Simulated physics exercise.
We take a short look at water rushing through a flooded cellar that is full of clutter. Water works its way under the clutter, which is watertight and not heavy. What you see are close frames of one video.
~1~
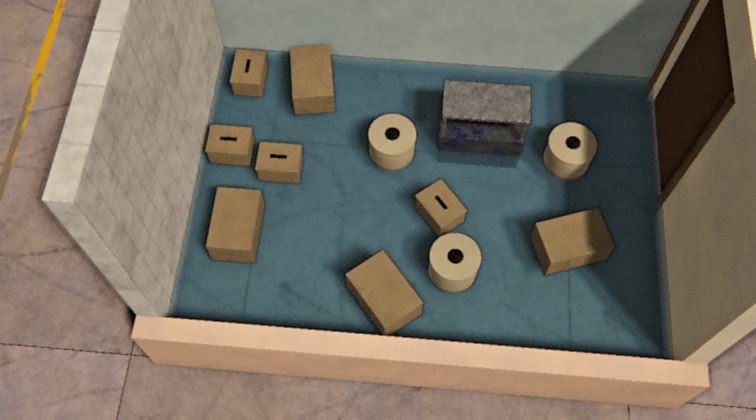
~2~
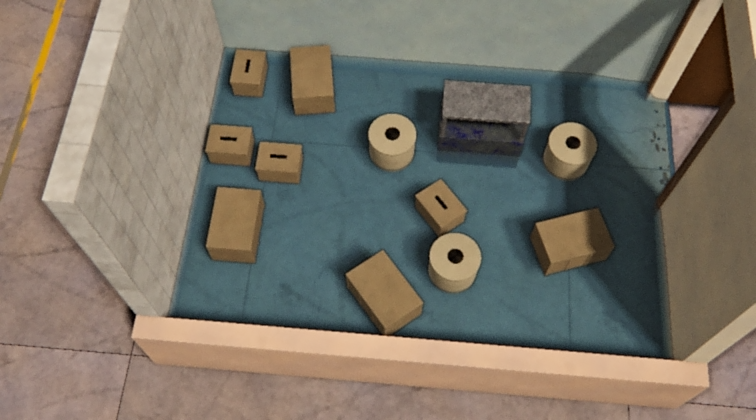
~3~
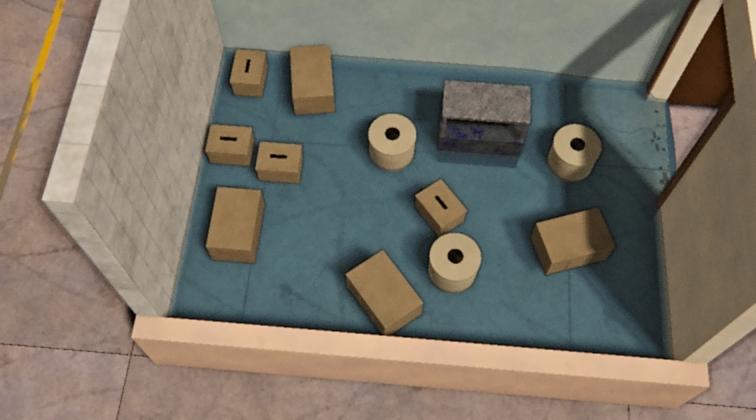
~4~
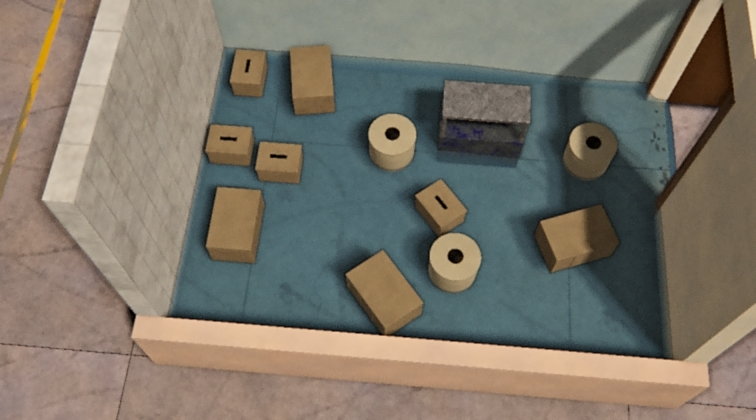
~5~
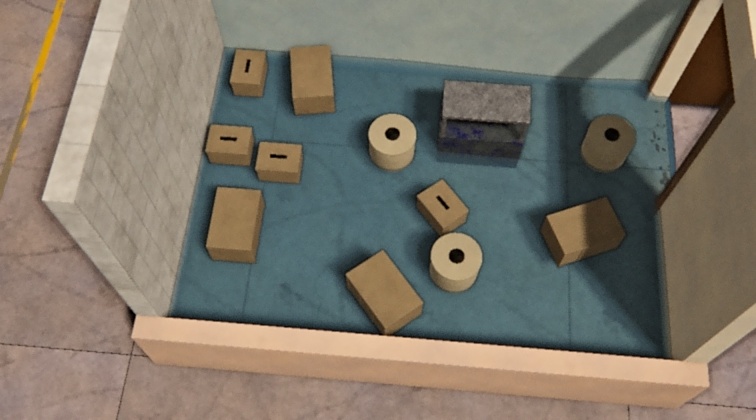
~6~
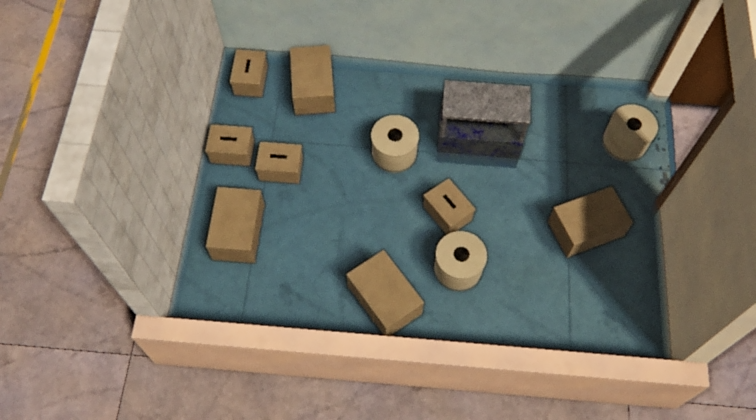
The clip shows boxes and round tubs on a blue, flooded floor; the brown panel at right gives way to an opening, then the rightmost tub drifts right and slightly upward, followed by smaller shifts of nearby boxes.
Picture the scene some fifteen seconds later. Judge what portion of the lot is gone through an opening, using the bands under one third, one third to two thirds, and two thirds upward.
Portion: One third to two thirds.
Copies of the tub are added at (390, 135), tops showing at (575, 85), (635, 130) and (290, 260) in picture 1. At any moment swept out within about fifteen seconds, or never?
Sure - one by one that's out of the room, then out of the room, then in the room.
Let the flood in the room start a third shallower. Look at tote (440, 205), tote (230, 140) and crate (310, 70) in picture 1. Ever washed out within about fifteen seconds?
In that order: Swept away, remains, remains.
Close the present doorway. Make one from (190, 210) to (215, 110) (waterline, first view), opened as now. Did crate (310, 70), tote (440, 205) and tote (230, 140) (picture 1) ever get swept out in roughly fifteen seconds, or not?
Result, in listed order: Exited / exited / exited.
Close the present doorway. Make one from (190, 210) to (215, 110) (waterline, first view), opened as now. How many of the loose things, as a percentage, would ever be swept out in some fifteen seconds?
Result: Close to 80 %.
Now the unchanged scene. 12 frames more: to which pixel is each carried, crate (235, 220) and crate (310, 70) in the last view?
Around (263, 225) and (388, 76).
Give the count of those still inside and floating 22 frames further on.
It adds up to 7.
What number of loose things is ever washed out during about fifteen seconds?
So, 4 of them.
A moment on, 1 of 11 are out; 10 afloat.
Next, 2 of 11 are out; 9 afloat.
Later, 4 of 11 are out; 7 afloat.
In the end, 4 of 11 are out; 7 afloat.
